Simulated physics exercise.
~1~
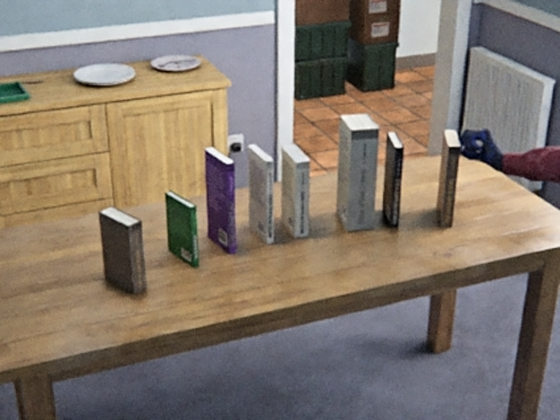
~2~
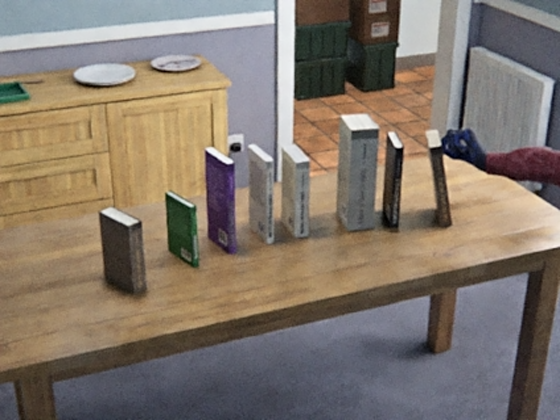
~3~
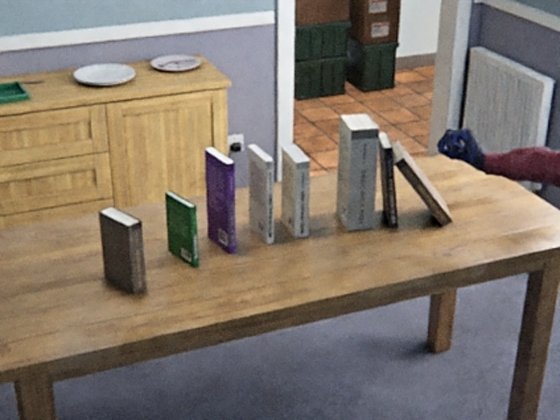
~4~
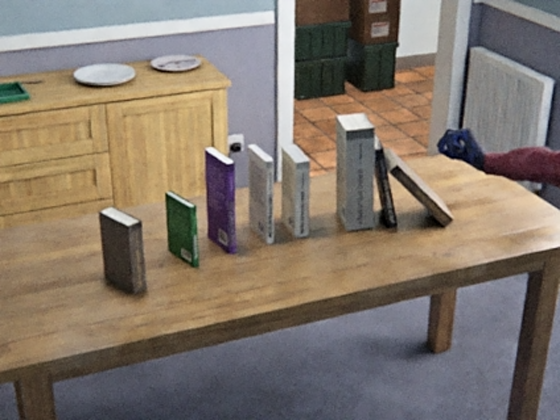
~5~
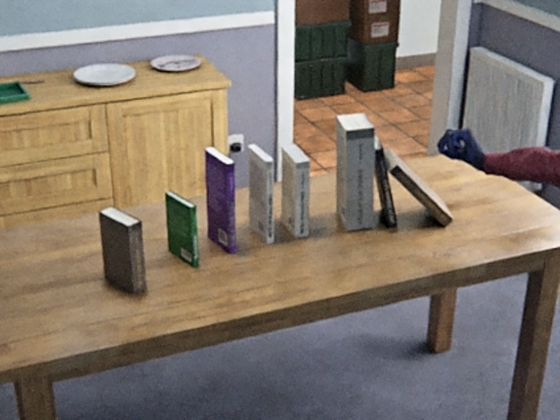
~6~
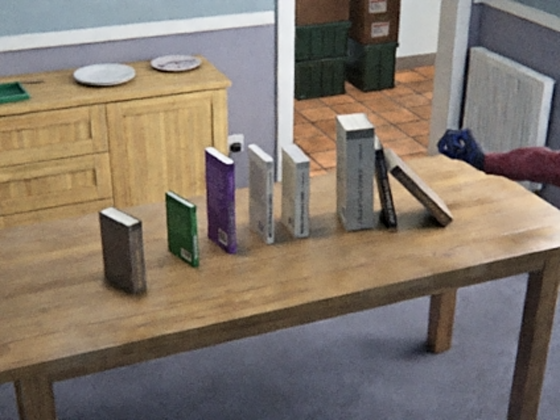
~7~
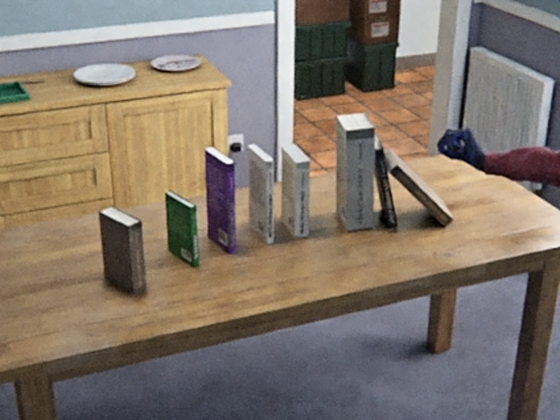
A dark-gloved hand tipped the rightmost book in a curved row on a wooden table, and it leaned onto its slim neighbour, which tilted against the thick grey book; there everything stopped, with the purple and green books still upright.
